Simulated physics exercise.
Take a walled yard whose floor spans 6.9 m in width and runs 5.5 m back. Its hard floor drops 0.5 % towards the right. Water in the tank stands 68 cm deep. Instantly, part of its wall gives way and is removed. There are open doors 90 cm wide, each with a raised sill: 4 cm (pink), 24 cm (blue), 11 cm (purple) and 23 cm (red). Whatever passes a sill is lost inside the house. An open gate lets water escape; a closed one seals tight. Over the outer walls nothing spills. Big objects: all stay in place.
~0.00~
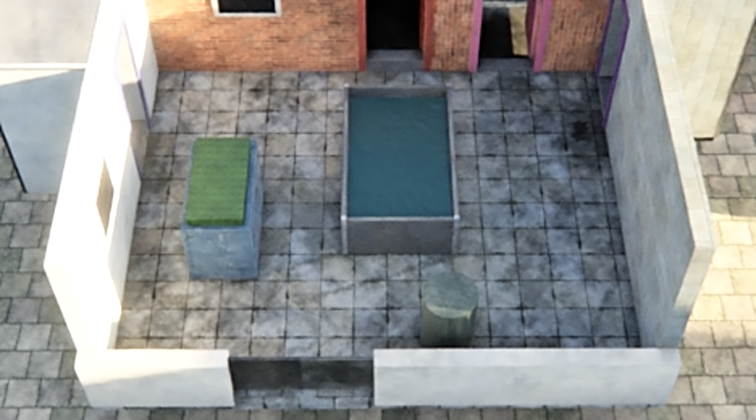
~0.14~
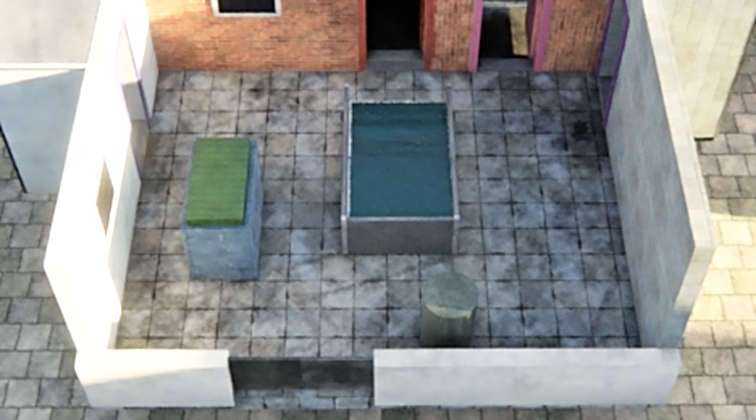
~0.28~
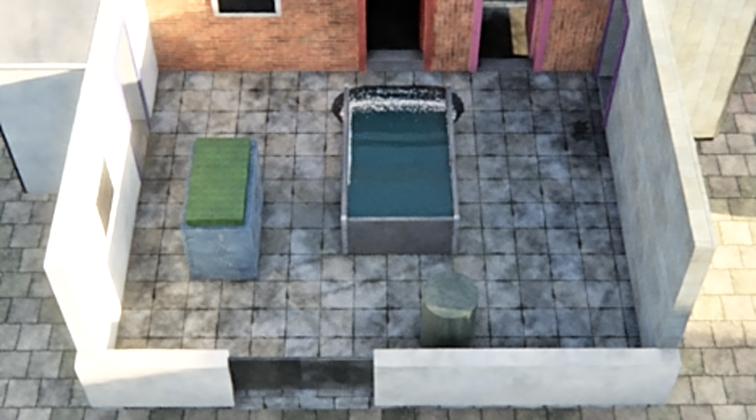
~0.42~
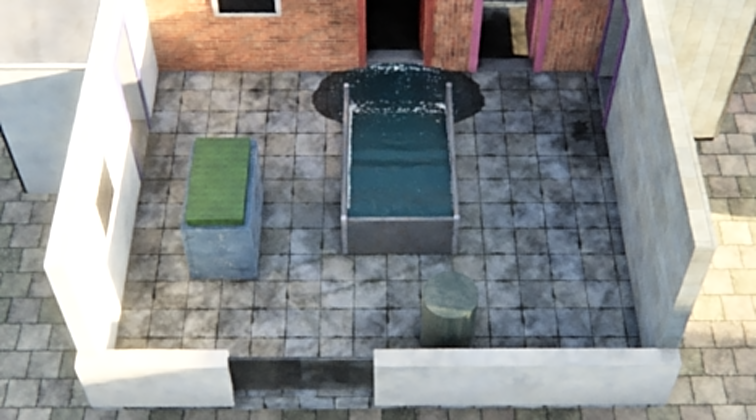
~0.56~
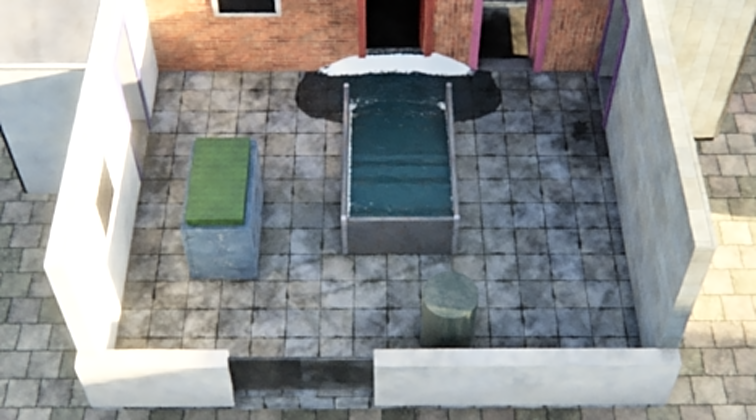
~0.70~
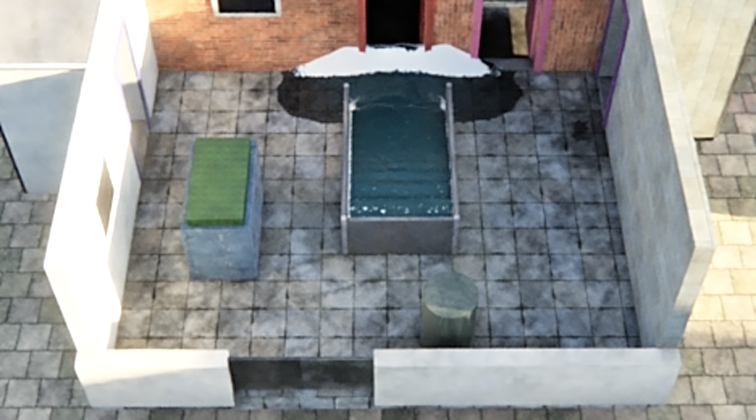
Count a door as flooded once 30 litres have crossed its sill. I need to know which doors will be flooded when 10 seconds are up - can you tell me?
In the end pink door: The inflow ends up higher than the cap, blue door: The inflow ends up lower than the cap, purple door: The inflow ends up higher than the cap, red door: The inflow ends up higher than the cap.
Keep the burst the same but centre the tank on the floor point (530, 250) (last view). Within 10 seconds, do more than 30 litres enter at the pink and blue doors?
So the pink door tops the limit and the blue door keeps within it.
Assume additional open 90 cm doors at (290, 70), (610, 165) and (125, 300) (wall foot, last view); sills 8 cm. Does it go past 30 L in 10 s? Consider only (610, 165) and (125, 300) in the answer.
First door short of the limit, second door short of the limit.
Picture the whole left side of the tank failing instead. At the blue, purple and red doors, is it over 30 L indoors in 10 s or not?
Log - blue: Threshold topped, purple: Threshold not reached, red: Threshold not reached.
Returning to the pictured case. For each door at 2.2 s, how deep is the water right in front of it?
In centimetres - pink: 13, blue: 7, purple: 24, red: 40.
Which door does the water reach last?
The blue door.
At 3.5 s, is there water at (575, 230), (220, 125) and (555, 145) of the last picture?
Soaked, soaked, soaked.
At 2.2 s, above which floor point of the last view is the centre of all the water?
About (389, 133).
After 1.4 s water covers 15 % of the floor and is deepest (45 cm) near (399, 77); pink door 13 cm at the sill, 8 L in, blue door not reached, purple door not reached, red door 46 cm at the sill, 100 L in.
After 2.2 s water covers 30 % of the floor and is deepest (38 cm) near (399, 77); pink door 13 cm at the sill, 34 L in, blue door 7 cm at the sill, 0 L in, purple door 24 cm at the sill, 23 L in, red door 40 cm at the sill, 203 L in.
After 3.5 s water covers 45 % of the floor and is deepest (23 cm) near (596, 93); pink door 9 cm at the sill, 67 L in, blue door 15 cm at the sill, 0 L in, purple door 22 cm at the sill, 110 L in, red door 20 cm at the sill, 251 L in.
After 6.0 s water covers 80 % of the floor and is deepest (18 cm) near (110, 379); pink door 5 cm at the sill, 86 L in, blue door 8 cm at the sill, 0 L in, purple door 12 cm at the sill, 166 L in, red door 9 cm at the sill, 252 L in.
After 10.0 s water covers 95 % of the floor and is deepest (10 cm) near (404, 319); pink door 4 cm at the sill, 92 L in, blue door 5 cm at the sill, 0 L in, purple door 6 cm at the sill, 167 L in, red door 5 cm at the sill, 252 L in.
